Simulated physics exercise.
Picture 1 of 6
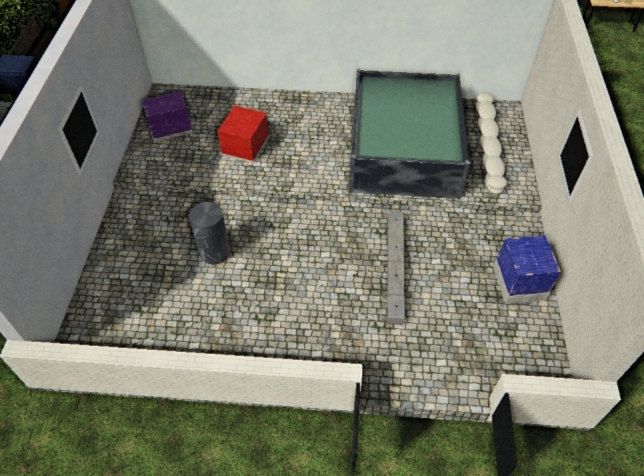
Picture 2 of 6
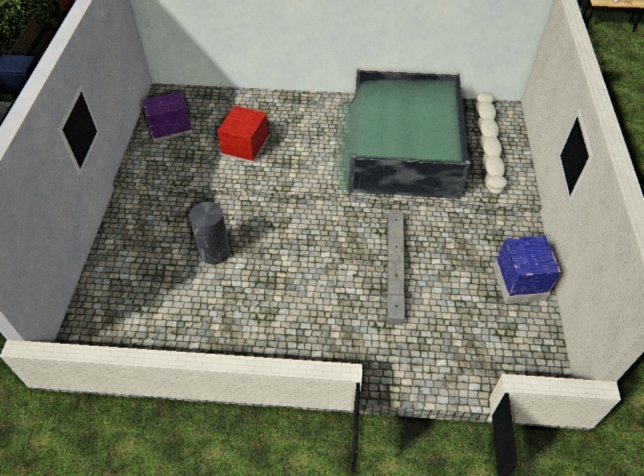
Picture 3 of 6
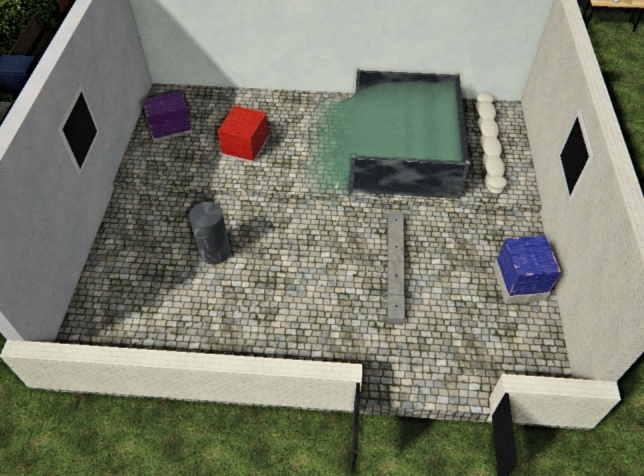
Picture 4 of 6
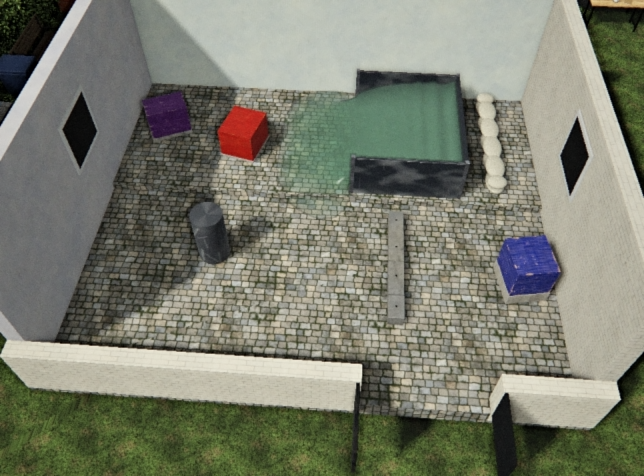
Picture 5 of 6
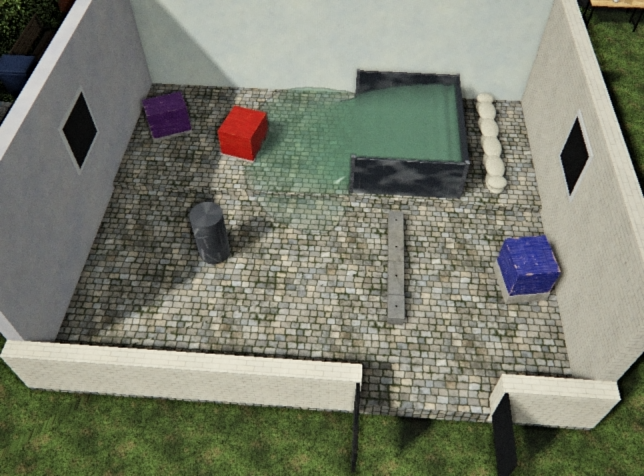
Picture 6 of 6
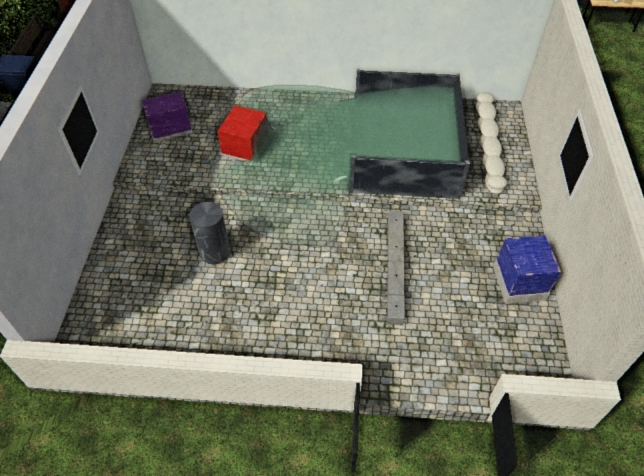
A tank of green water in a walled, paved yard lost its left side, and the water poured out leftward across the stones, spreading around the red crate while the other crates stayed still.
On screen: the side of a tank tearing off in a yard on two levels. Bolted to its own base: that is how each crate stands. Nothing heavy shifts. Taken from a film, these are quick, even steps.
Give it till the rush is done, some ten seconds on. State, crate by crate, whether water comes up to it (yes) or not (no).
One by one: The blue crate is out of reach; the red crate is within reach; the purple crate is within reach.
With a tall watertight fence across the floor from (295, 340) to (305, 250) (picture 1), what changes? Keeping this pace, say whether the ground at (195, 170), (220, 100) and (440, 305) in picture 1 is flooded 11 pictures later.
In turn: Under water, under water, free of water.
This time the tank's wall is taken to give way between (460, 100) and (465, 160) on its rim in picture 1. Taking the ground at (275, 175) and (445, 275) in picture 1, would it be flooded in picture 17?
Going in the order you asked, the first is never reached and the second is drenched.
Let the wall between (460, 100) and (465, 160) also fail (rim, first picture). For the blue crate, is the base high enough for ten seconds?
As it turns out, the blue one is swamped.
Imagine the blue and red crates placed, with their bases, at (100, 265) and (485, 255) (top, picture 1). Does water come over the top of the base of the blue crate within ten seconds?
As for the blue one, it is dampened.
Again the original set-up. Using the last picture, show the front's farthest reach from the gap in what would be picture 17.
My estimate: Roughly (55, 343).
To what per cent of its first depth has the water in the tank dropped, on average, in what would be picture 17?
Roughly 26 %.
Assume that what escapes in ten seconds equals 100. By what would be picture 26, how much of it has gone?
About 0 per cent.
A moment on, water covers 30 % of the floor; the blue crate not reached, the red crate water round its plinth, the purple crate water round its plinth.
Next, water covers 45 % of the floor; the blue crate not reached, the red crate water round its plinth, the purple crate water round its plinth.
Then, water covers 60 % of the floor; the blue crate not reached, the red crate water round its plinth, the purple crate water round its plinth.
Later, water covers 75 % of the floor; the blue crate not reached, the red crate water round its plinth, the purple crate water round its plinth.
In the end, water covers 95 % of the floor; the blue crate stayed above the water, the red crate was topped, the purple crate was topped.
